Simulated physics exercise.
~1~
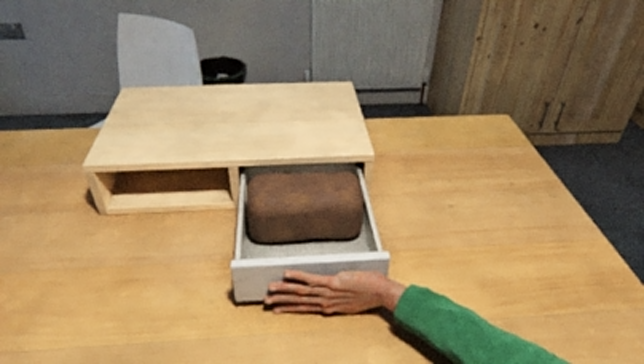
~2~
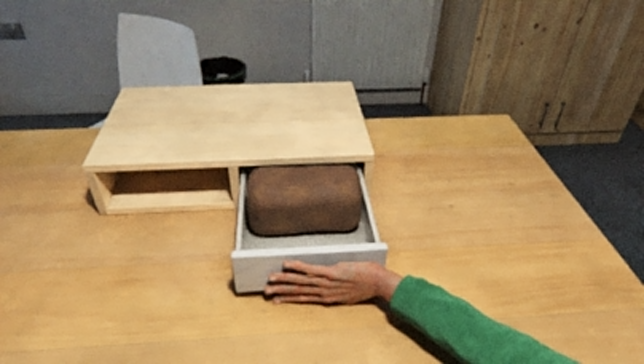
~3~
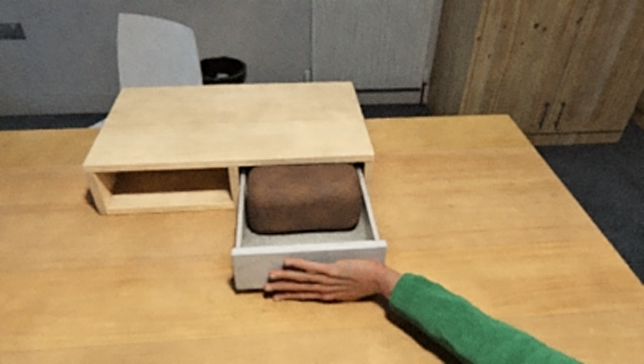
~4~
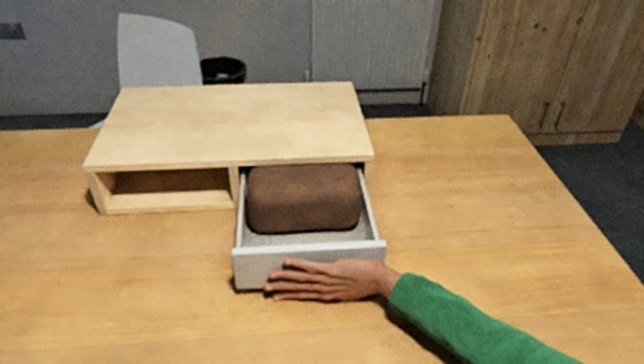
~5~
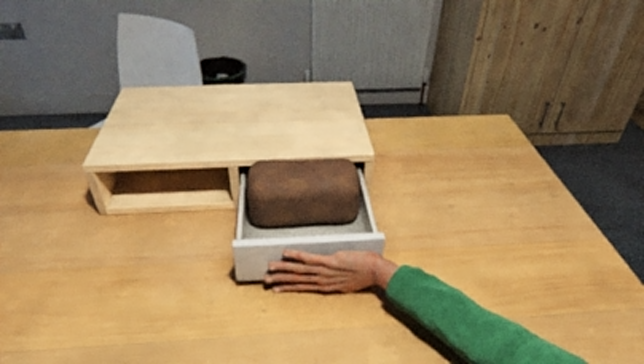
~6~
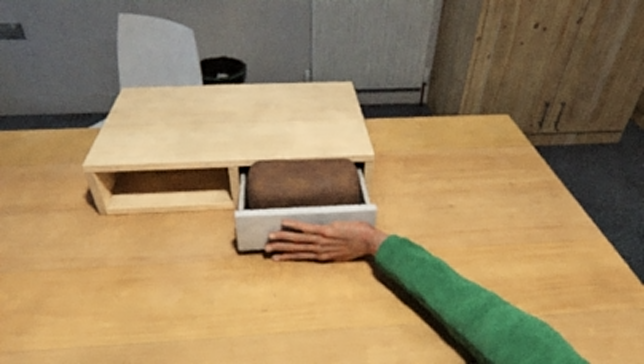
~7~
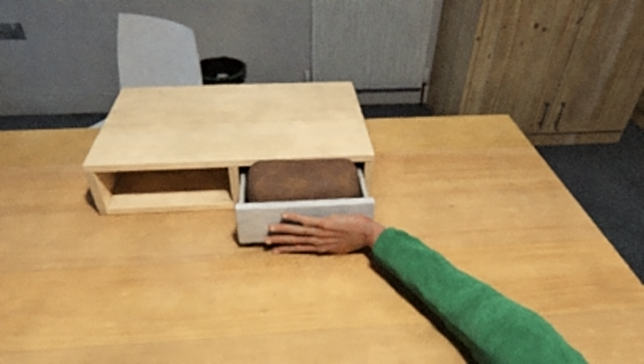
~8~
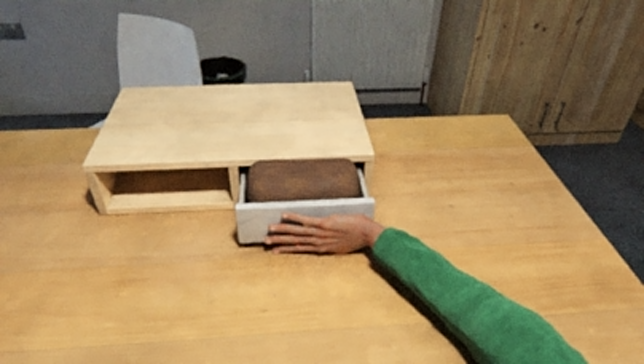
On a wooden table in a room with a white chair behind, a hand in a green sleeve rests against the front of an open drawer holding a brown loaf-shaped object, then pushes it partway into a low wooden chest, where it stays ajar.
